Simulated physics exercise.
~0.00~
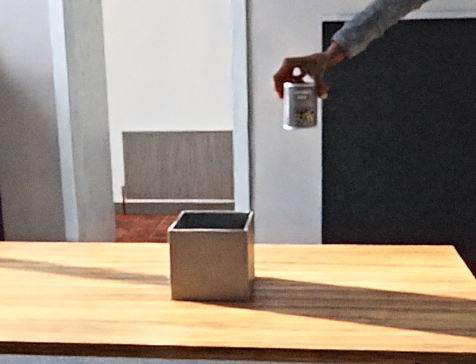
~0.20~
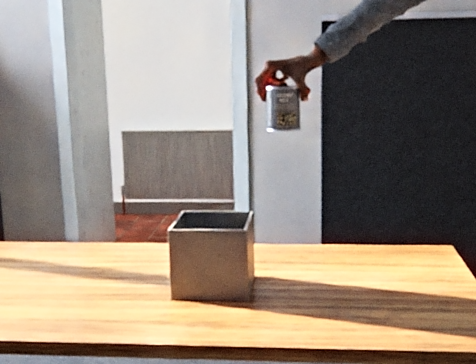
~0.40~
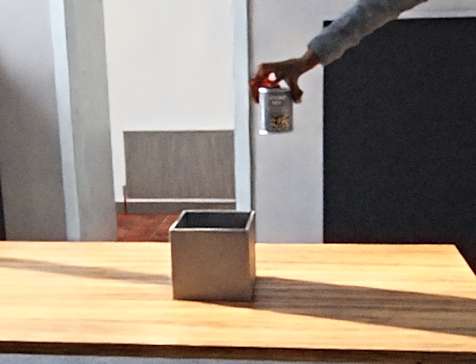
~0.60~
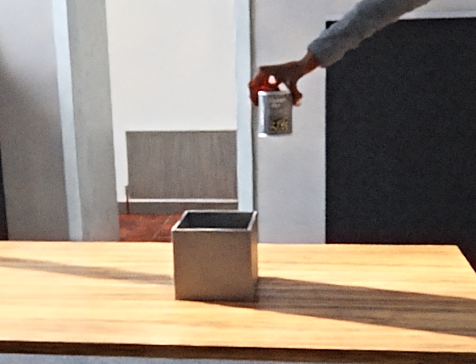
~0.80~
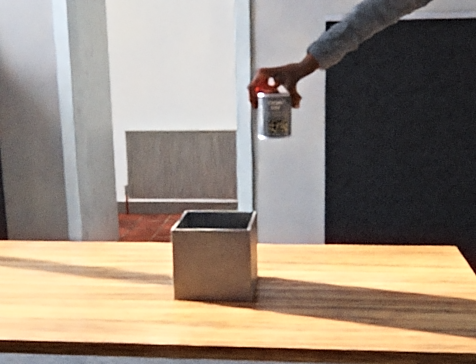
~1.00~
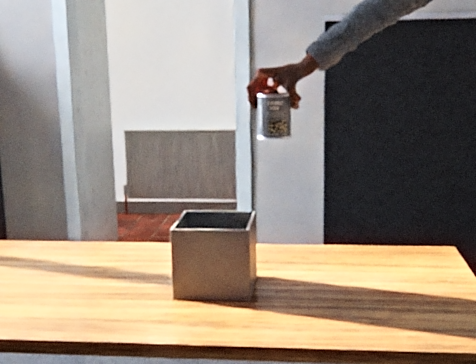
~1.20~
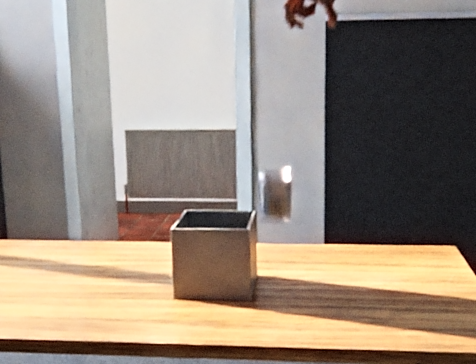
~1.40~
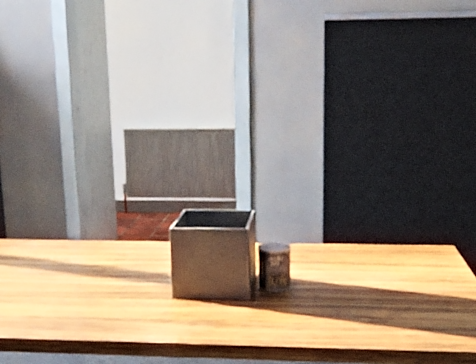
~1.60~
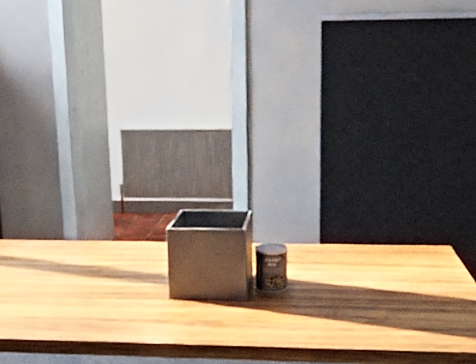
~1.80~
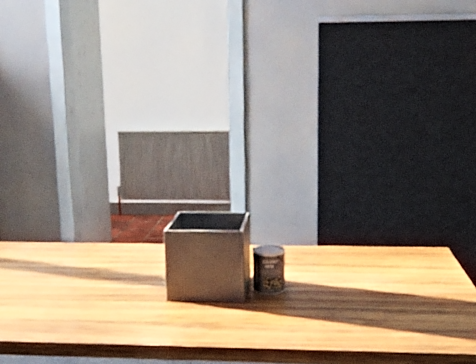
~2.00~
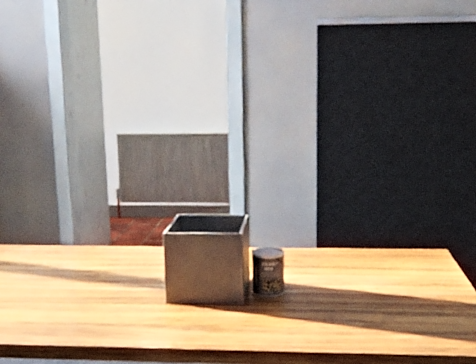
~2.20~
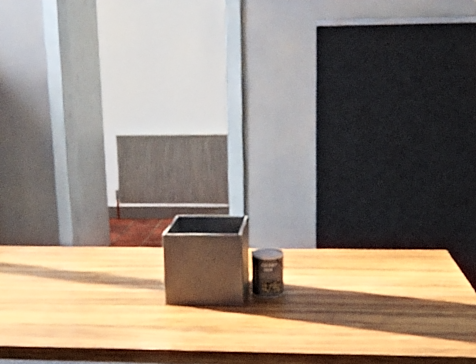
A hand in a grey sleeve reaches in from the upper right, holding a small grey tin high above a light wooden table, seen from the front by a slightly swaying camera. An open, square grey container stands on the table, with a pale wall, a doorway and a dark panel behind. The hand moves the tin a little to the left and holds it still, slightly right of the container. It then lets go and draws back upward as the tin drops. The tin misses the opening and ends upright on the table, just right of the container.
